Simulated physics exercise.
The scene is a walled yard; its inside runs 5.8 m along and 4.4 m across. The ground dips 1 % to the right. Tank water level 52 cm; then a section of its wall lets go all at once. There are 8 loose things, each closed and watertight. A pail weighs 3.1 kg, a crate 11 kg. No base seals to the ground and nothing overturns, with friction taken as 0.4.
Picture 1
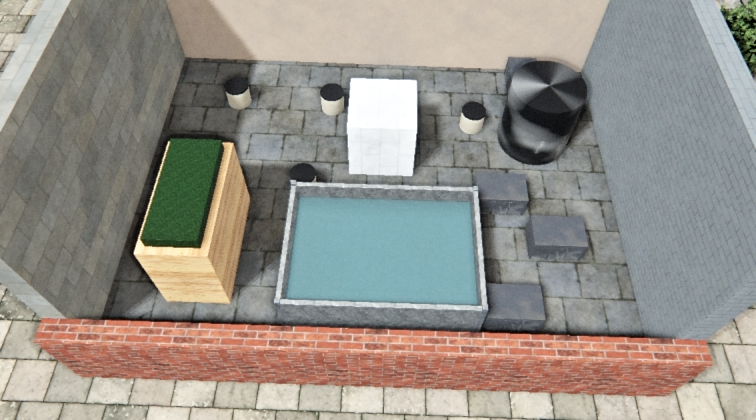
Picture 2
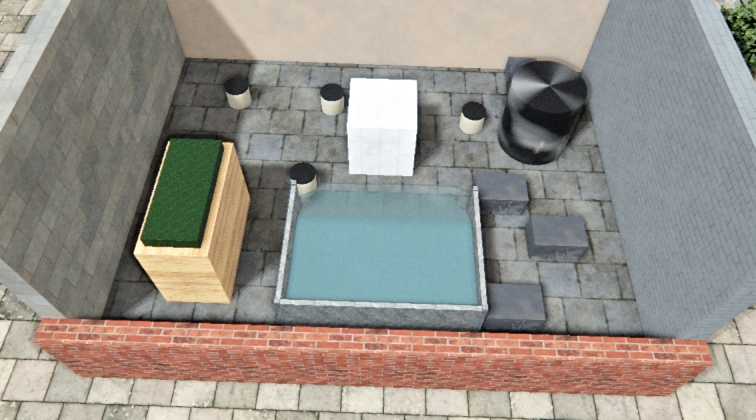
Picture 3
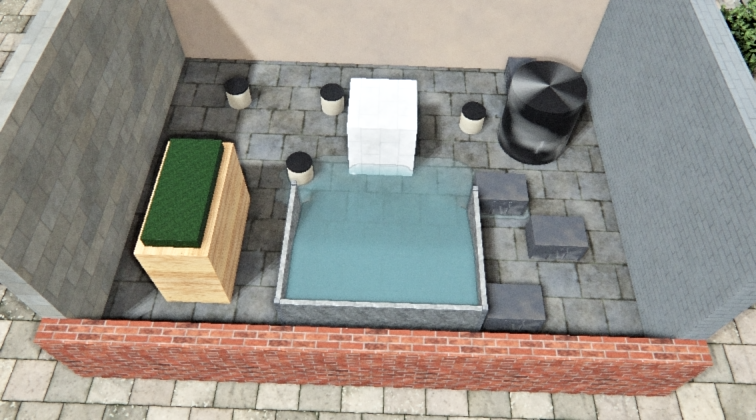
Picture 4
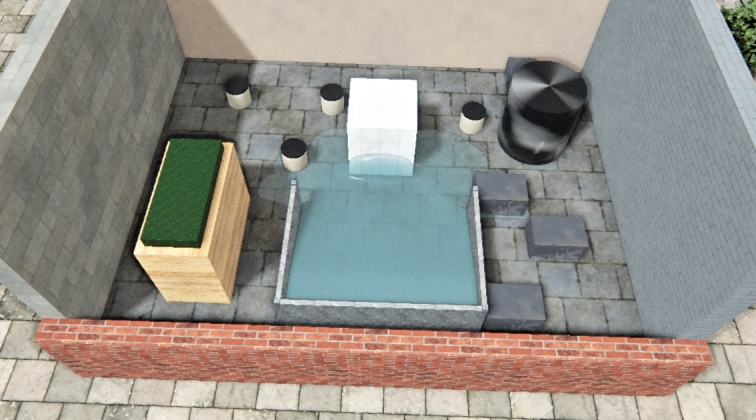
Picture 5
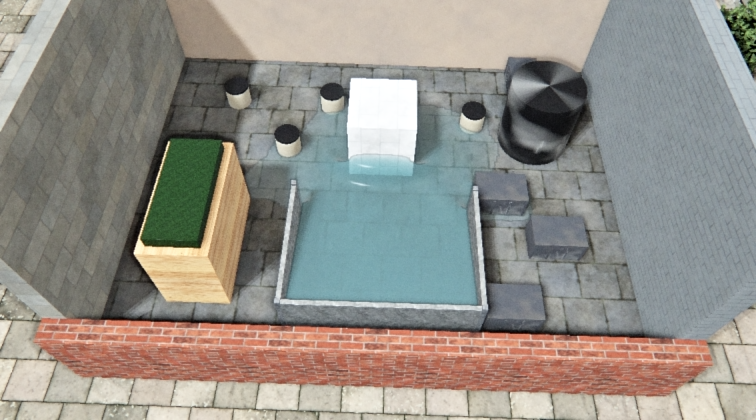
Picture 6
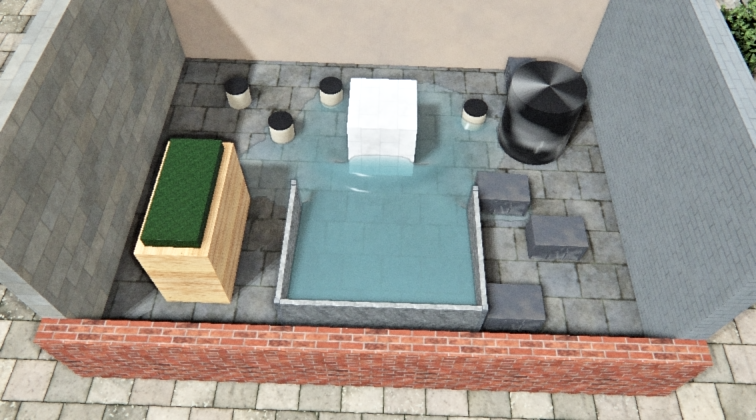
In a walled yard, the back side of a tank of water vanished and the water spread back around a white block, pushing one small black-topped pail away and then barely shifting two others.
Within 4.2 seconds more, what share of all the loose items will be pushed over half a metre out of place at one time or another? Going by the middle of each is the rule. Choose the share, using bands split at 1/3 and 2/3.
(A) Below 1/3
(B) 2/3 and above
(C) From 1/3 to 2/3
2/3 and above.
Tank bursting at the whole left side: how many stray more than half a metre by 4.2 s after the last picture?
Then it comes to 3.
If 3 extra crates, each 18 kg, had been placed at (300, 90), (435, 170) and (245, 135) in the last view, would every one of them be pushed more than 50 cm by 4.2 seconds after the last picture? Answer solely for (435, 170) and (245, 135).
Outcome: Breaks the threshold first, breaks the threshold second.
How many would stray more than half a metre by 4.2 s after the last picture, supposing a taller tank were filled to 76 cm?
In that case 7 of them.
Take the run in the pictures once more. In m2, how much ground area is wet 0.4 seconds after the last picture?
Near 10.5 m2 in all.
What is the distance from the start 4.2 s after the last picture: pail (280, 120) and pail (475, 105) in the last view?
Respectively, 120 centimetres and 80 centimetres.
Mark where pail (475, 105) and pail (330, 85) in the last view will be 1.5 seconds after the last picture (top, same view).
About (555, 82) for the first and (312, 54) for the second.
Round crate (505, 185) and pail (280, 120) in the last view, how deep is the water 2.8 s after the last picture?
8 and 12 cm.
Then, 0.4 s after the last picture 3 of 8 are over 50 cm from their spots; 0 afloat.
Then, 1.5 s after the last picture 6 of 8 are over 50 cm from their spots; 4 afloat.
Then, 2.8 s after the last picture 6 of 8 are over 50 cm from their spots; 5 afloat.
Then, 4.2 s after the last picture 6 of 8 are over 50 cm from their spots, and 7 have been at some point; 5 afloat.
